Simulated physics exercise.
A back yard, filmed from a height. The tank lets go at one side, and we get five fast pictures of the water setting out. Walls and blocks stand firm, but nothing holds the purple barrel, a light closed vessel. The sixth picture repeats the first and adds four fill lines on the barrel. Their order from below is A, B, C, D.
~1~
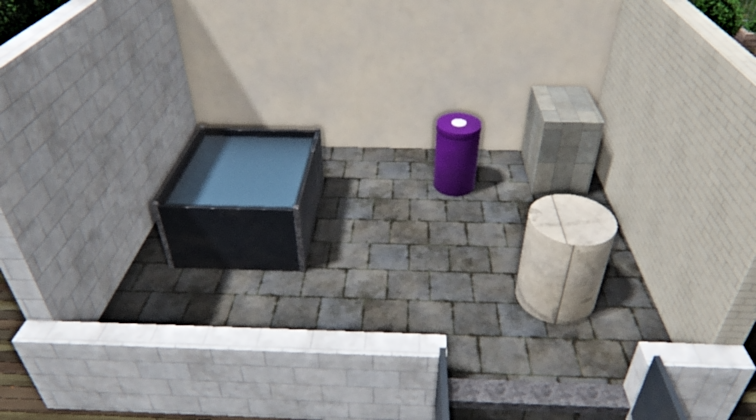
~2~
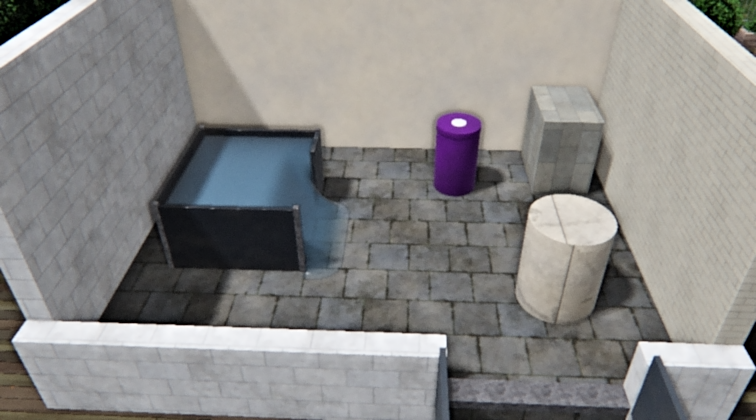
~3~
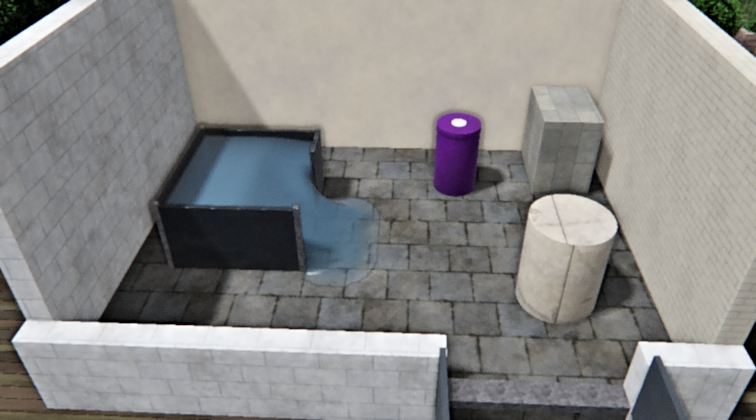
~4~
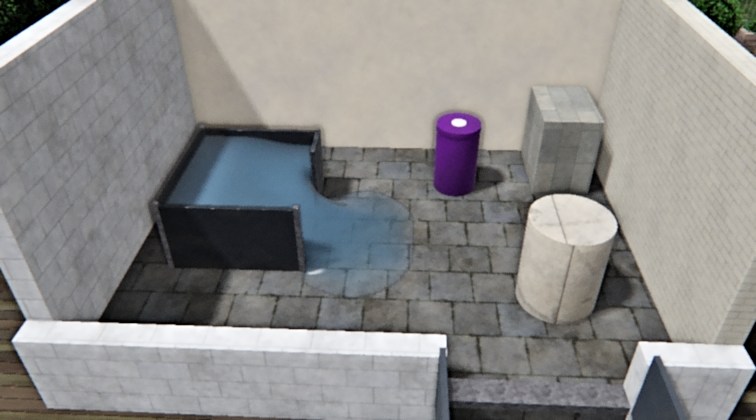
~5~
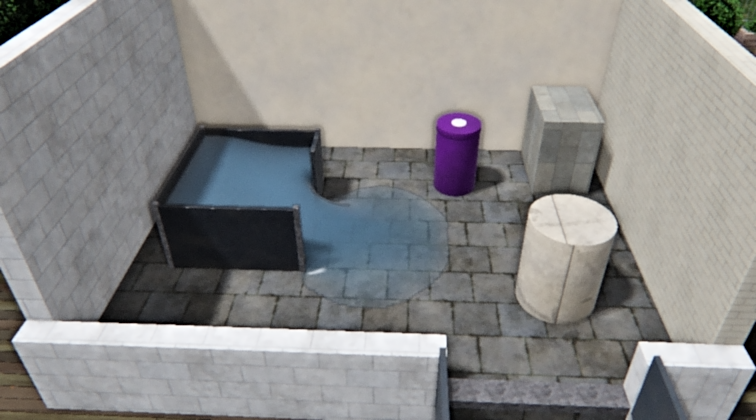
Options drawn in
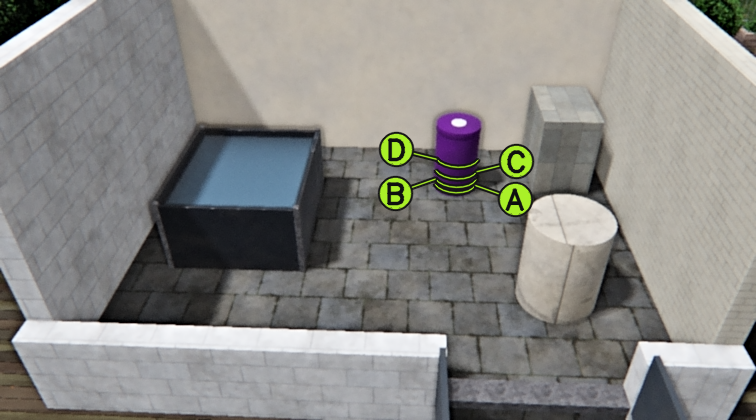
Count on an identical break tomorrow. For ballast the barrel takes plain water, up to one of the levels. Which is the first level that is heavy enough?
Take B.
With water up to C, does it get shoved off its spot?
No, that is safe.
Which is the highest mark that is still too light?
Mark A.
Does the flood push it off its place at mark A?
Yes.
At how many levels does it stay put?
Three of them.
On the marked copy, A at (455, 192); B at (456, 187); C at (457, 179); D at (458, 167); from the bottom up A, B, C, D.
Choosing A, it is pushed about its own width away.
Choosing B, it does not move.
Choosing C, it does not move.
Choosing D, it does not move.
